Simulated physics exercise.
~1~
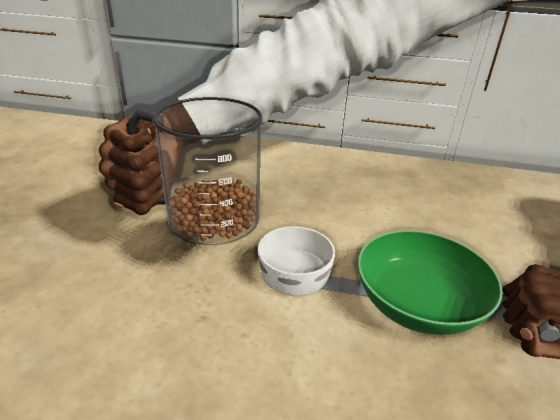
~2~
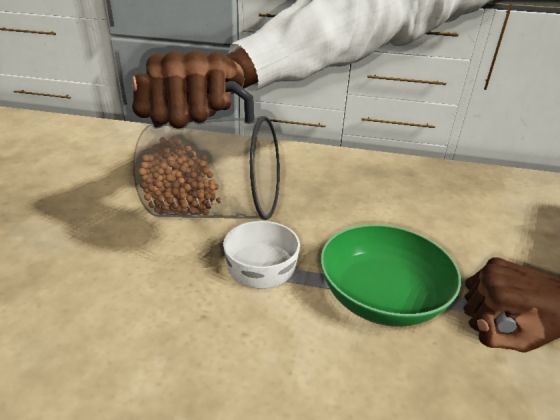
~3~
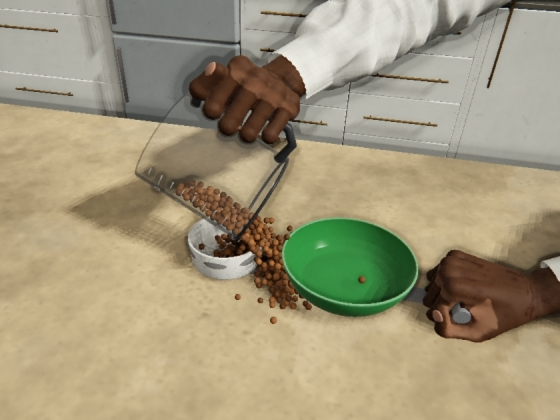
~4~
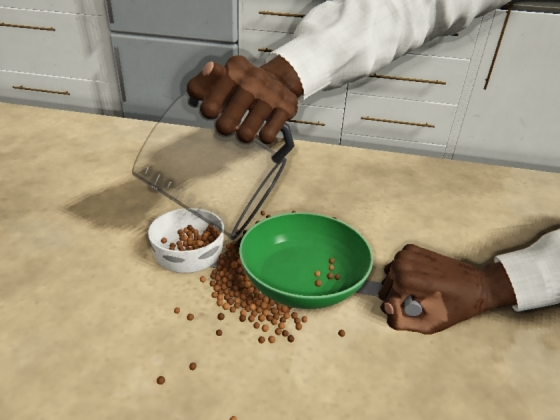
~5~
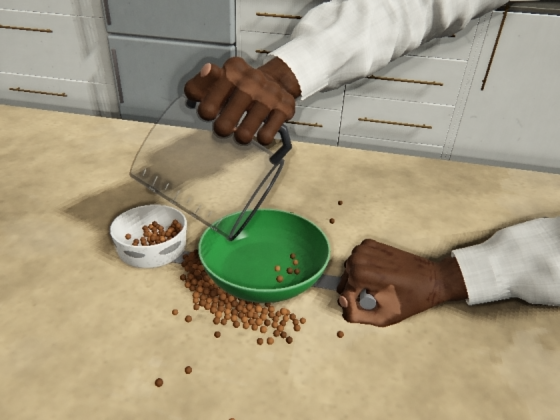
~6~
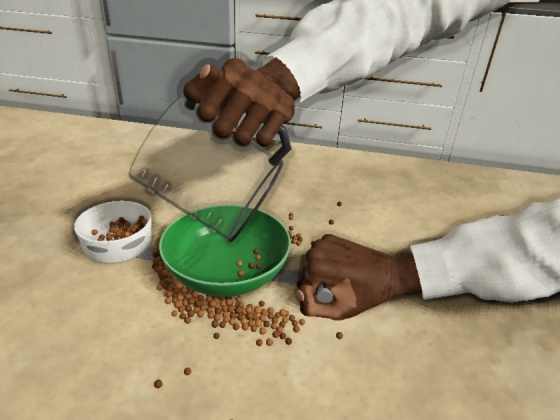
Most of the brown cereal balls spilled onto the counter when a hand tipped a clear jug over while another hand slid a joined white dish and green bowl leftward; some landed in the dish, and just a few in the bowl.
